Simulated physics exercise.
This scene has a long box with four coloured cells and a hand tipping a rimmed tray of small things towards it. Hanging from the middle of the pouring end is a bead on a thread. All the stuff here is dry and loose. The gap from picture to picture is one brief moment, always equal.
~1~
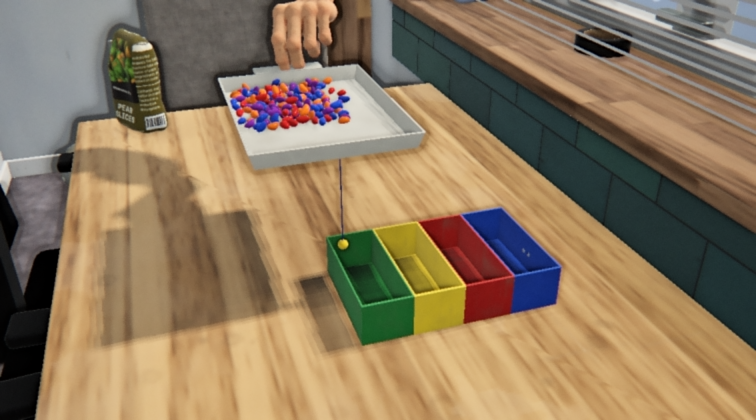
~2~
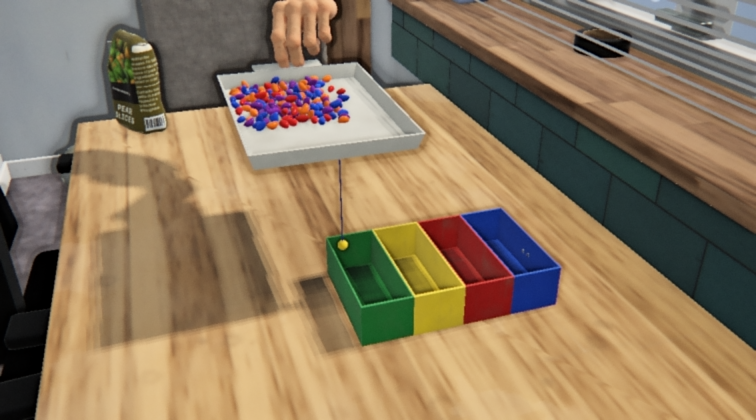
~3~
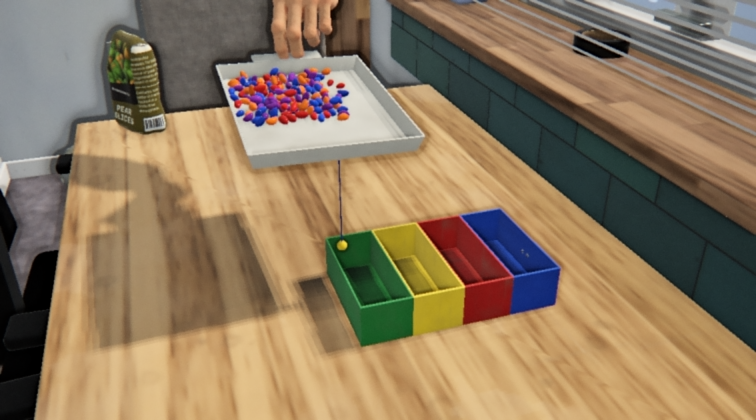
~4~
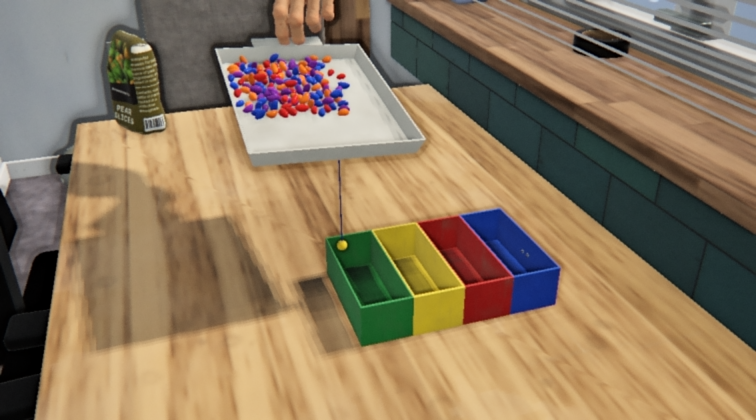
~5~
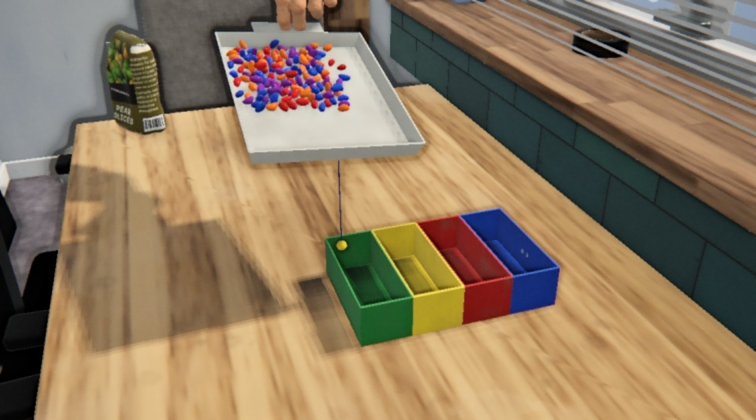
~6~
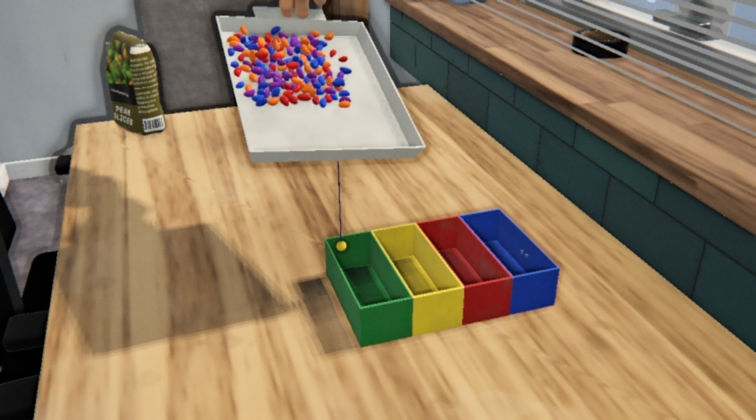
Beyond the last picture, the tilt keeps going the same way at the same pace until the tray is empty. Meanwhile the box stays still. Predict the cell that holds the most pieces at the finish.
I predict the yellow cell.
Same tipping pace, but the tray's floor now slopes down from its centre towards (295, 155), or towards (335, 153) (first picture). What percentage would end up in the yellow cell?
The share is 0 per cent in the first and 20 per cent in the second.
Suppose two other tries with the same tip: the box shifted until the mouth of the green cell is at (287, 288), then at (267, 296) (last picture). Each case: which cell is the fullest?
That blue cell first, blue second.
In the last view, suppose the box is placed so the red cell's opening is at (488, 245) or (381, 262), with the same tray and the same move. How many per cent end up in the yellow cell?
40 %, 0 %.
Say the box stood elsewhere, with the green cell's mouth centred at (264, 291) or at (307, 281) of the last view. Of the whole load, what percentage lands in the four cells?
First placement near 80 percent, second near 100 percent.
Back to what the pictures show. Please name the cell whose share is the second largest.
That's the cell in green.
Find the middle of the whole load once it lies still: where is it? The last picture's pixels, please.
Roughly at pixel (417, 296).
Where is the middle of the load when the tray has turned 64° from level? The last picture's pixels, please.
The middle of the pieces lands at roughly (380, 136).
Shortly afterwards, tray tipped steeply; the bulk on the tray; only a few in the yellow cell; near a quarter falling or outside the box.
Next, tray tipped past a quarter turn; near a quarter on the tray; near half in the yellow cell; a little in the red cell; a little in the green cell; a little falling or outside the box.
Some moments later, tray tipped past a quarter turn; near two thirds in the yellow cell; near a quarter in the green cell; a little in the red cell; only a few falling or outside the box.
In the end, tray tipped past a quarter turn; near two thirds in the yellow cell; near a quarter in the green cell; a little in the red cell; none at all in the blue cell; only a few outside the box.
